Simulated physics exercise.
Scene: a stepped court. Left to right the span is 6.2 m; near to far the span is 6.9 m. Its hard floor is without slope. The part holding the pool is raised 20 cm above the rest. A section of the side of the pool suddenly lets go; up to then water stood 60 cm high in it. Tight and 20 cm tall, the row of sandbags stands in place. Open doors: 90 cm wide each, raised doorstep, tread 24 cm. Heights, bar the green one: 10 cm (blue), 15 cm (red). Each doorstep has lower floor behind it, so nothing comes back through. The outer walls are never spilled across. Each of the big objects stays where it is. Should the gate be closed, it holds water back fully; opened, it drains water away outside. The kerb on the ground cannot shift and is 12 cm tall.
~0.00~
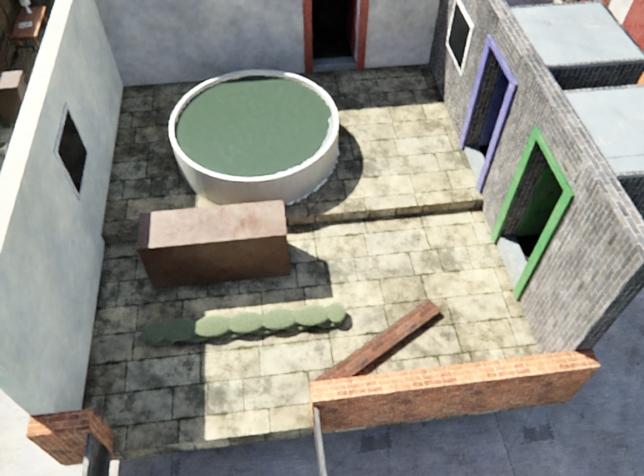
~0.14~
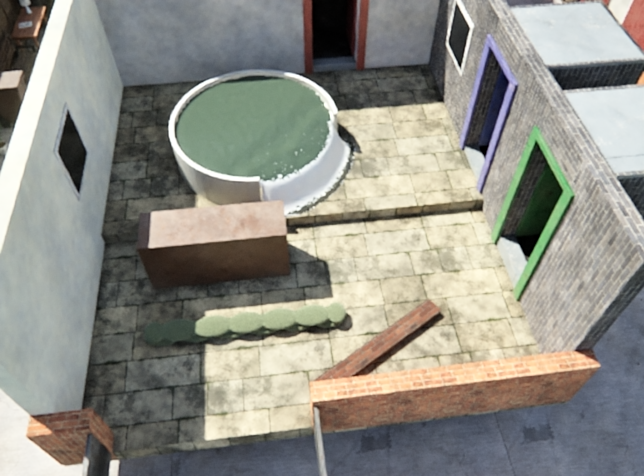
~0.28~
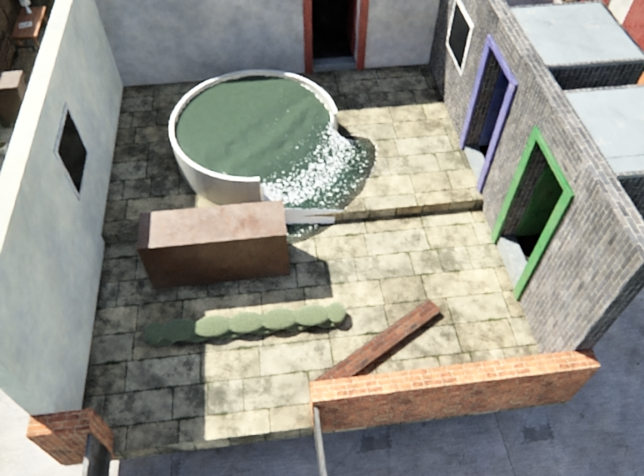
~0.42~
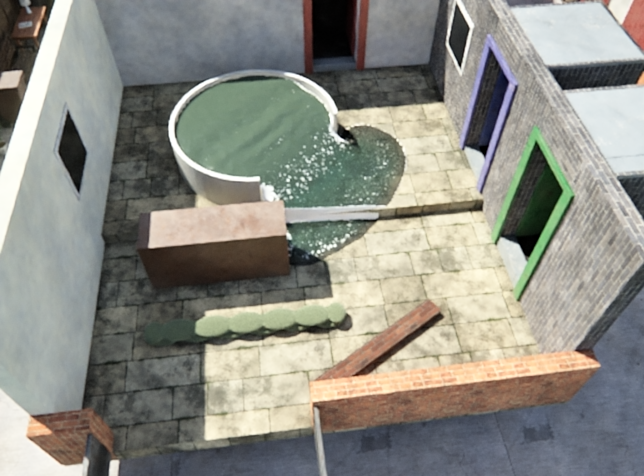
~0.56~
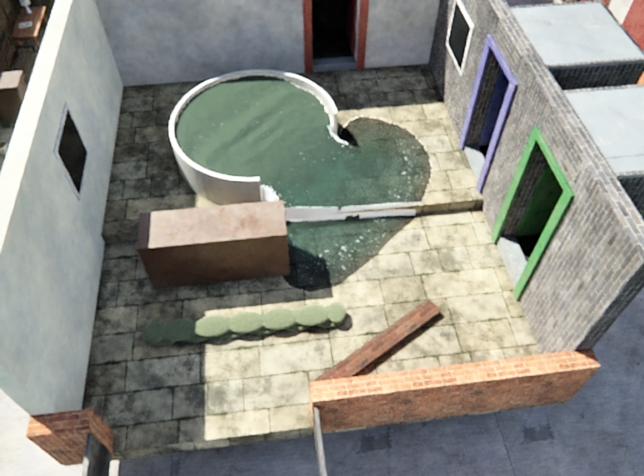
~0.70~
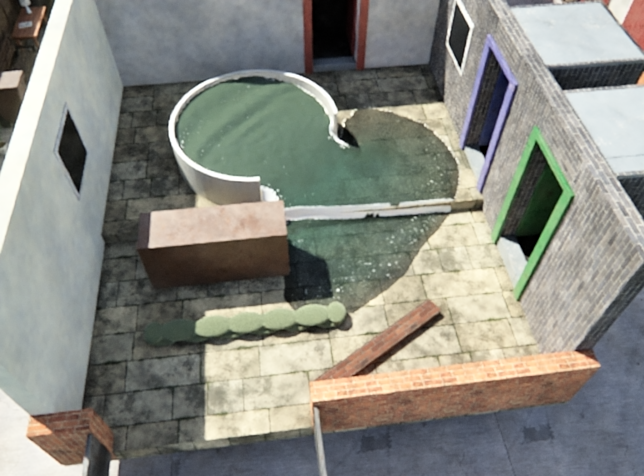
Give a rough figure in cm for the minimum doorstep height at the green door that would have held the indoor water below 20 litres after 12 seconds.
22 cm.
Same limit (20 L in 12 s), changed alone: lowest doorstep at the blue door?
I'd raise blue to close to 18 cm.
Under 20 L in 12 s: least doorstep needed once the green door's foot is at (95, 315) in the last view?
Roughly 14.0 cm.
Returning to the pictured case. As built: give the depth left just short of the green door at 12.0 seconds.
It comes to about 15.0 centimetres deep.
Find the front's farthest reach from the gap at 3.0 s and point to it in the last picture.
Look about (546, 379) in the last picture.
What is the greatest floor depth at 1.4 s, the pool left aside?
I'd put it near 28 cm.
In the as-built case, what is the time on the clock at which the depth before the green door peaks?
Around 4.0 seconds.
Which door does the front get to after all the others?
Red.
After 1.4 s water covers 40 % of the floor, deepest (28 cm) near (398, 323); 17 cm at the green door, 0 litres in over its 22 cm doorstep.
After 3.0 s water covers 60 % of the floor, deepest (44 cm) near (499, 323); 22 cm at the green door, 4 litres in over its 22 cm doorstep.
After 12.0 s water covers 85 % of the floor, deepest (19 cm) near (536, 355); 15 cm at the green door, 18 litres in over its 22 cm doorstep.
At the green door as built, the water arrived by 1.2 s and peaked near 27 cm at 4.0 s.
With a doorstep of 19 cm, 38 litres would have come in within the 12 s; with 26 cm, 7 litres. So under 20 litres takes about 22 cm.
